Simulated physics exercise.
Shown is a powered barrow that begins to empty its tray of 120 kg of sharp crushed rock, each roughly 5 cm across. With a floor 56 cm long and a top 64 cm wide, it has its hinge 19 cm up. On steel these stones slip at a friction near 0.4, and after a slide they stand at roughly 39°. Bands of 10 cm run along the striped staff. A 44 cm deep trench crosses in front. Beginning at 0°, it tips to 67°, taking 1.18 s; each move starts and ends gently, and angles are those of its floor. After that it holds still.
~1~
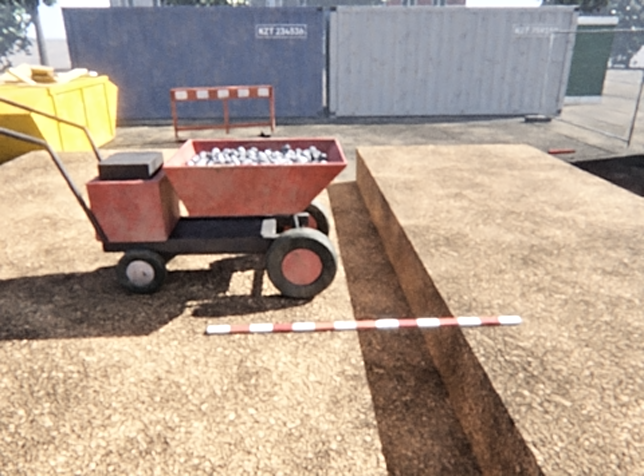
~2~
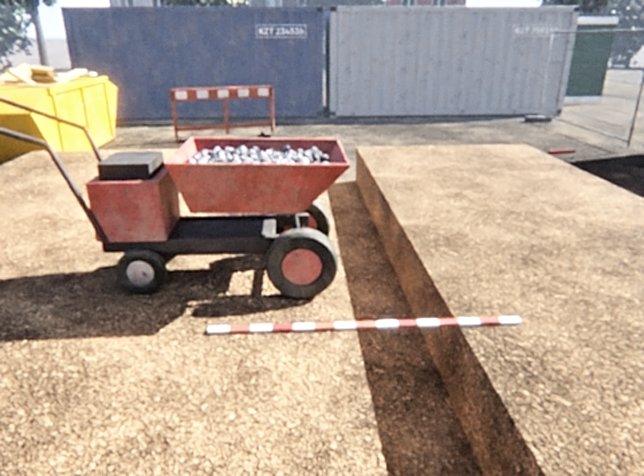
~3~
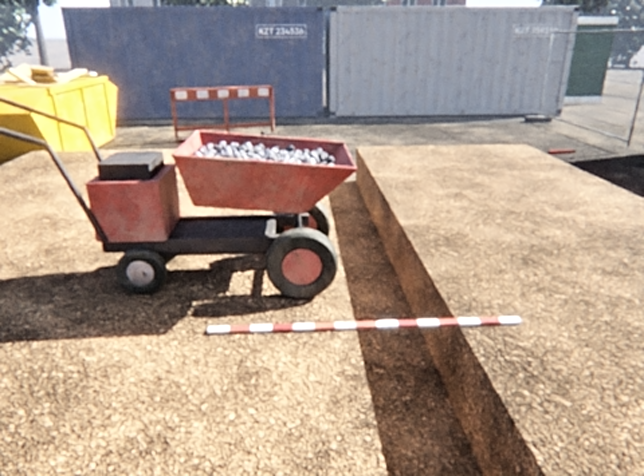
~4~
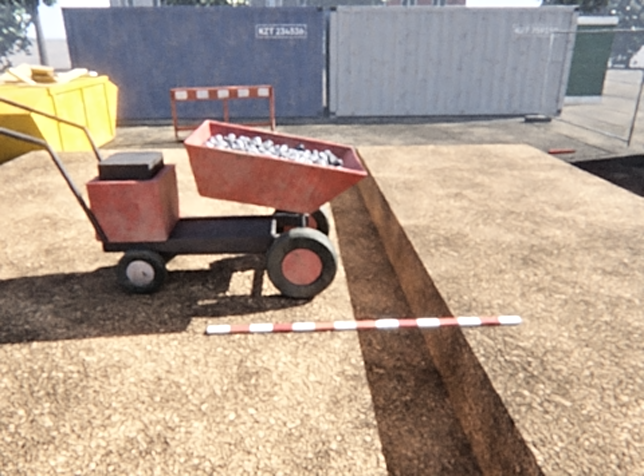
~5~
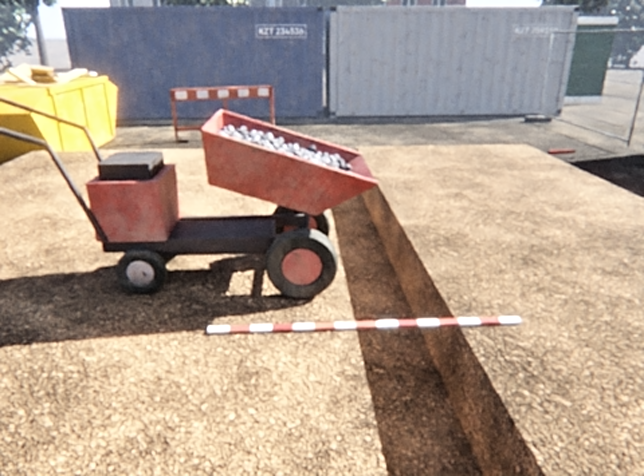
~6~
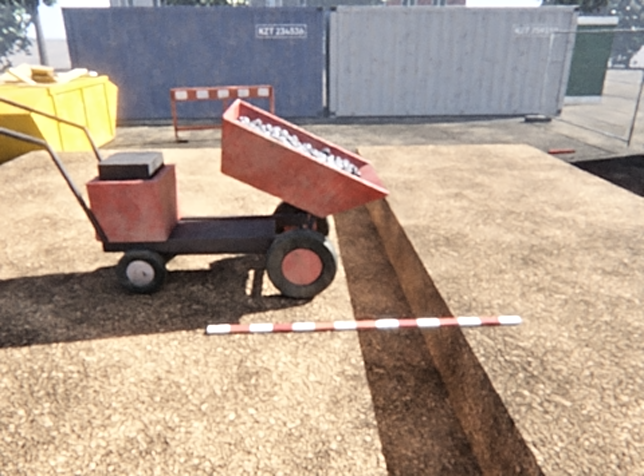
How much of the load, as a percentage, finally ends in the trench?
I would put it at about 65 per cent.
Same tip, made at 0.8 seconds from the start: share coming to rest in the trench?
About 55%.
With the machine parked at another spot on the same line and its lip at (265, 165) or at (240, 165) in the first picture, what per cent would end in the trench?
About 90 per cent from the first spot, about 65 from the second.
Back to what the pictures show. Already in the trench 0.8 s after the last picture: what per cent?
Around 10 per cent of it.
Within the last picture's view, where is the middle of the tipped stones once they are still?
Around (412, 318).
Then, 0.4 s after the last picture the floor is at 56°, 100 % in the tray; the foremost stones are at (395, 218).
Then, 0.8 s after the last picture the floor is at 67°, 80 % in the tray, 12 % in the trench, 8 % past the trench; the foremost stones are at (463, 277).
Then, 1.1 s after the last picture the floor is at 67°, 43 % in the tray, 29 % in the trench, 28 % past the trench; the foremost stones are at (510, 265).
Then, 3.1 s after the last picture the floor is at 67°, 7 % in the tray, 65 % in the trench, 28 % past the trench; the foremost stones are at (518, 255).
